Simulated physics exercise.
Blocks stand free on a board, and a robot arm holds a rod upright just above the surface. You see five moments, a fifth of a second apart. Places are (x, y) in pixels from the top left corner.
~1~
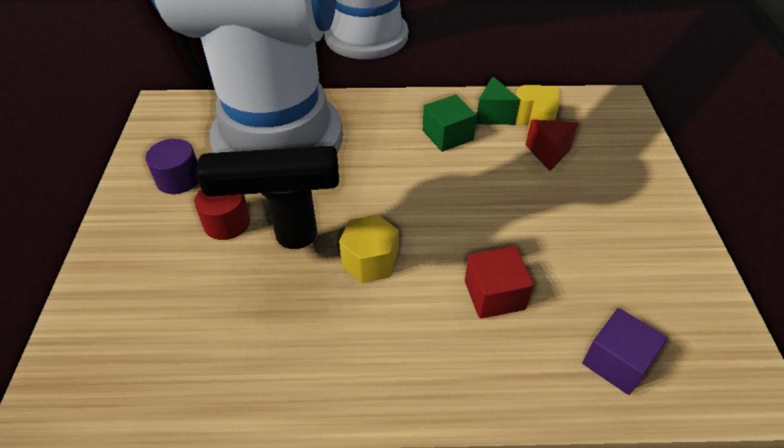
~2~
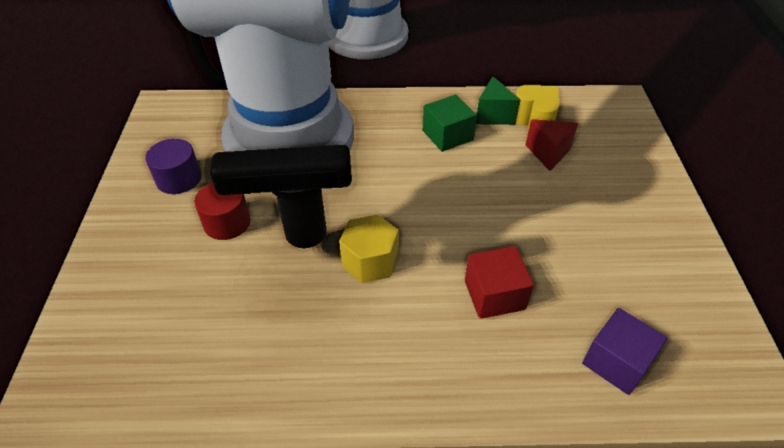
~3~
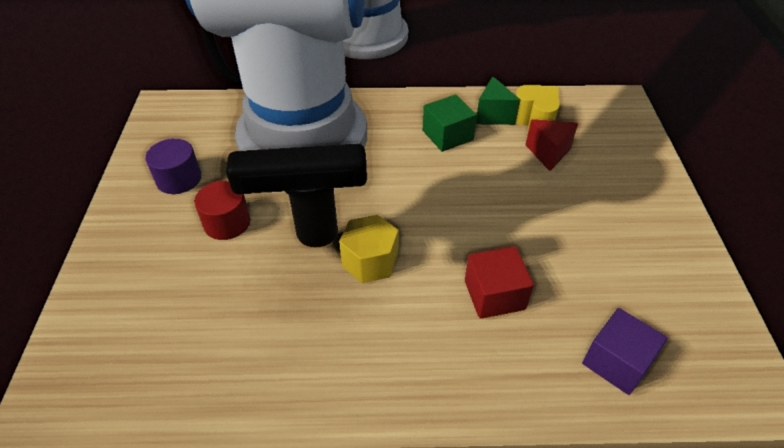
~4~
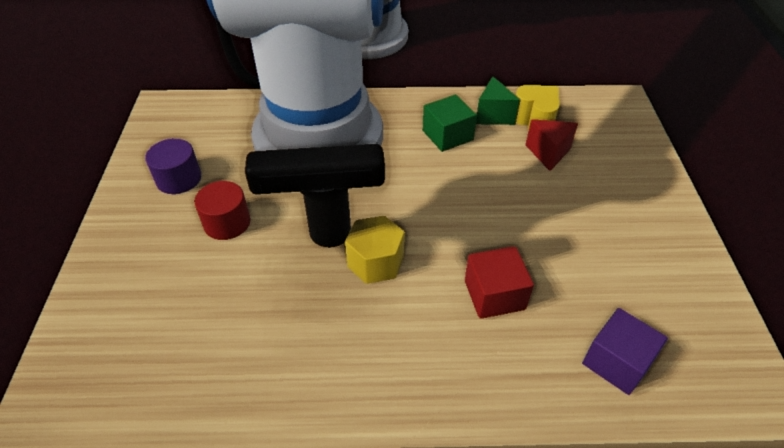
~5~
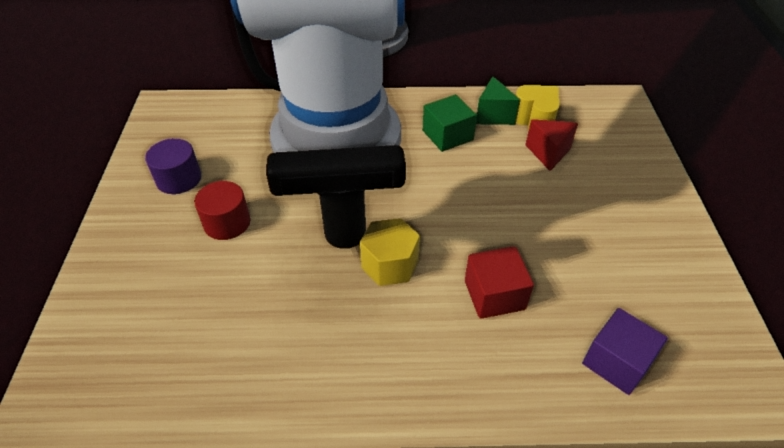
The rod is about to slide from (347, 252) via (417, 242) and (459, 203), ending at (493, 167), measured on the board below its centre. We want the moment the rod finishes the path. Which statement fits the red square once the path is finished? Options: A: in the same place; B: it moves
B (it moves)
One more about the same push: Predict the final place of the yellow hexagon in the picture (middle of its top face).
The middle of its upper face should be somewhere near (457, 243).
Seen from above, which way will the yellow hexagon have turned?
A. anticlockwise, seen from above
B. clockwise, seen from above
Letter B.
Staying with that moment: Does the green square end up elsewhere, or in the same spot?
The green square is left alone.
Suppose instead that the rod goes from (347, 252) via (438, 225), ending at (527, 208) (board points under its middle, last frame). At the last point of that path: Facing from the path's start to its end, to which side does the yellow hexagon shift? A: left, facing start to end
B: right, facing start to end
That would be B.
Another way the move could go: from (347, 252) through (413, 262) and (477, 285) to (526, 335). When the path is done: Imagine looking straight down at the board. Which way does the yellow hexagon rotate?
It turns counter-clockwise.
What follows on the original path. One third of the way, rod at (419, 223); yellow hexagon at (456, 243), turned 45° clockwise; red square at (512, 275).
Two thirds of the way, rod at (462, 184); yellow hexagon at (457, 243), turned 45° clockwise; red square at (512, 275).
At the end, rod at (497, 148); yellow hexagon at (457, 243), turned 45° clockwise; green square not moved; red square at (512, 275).
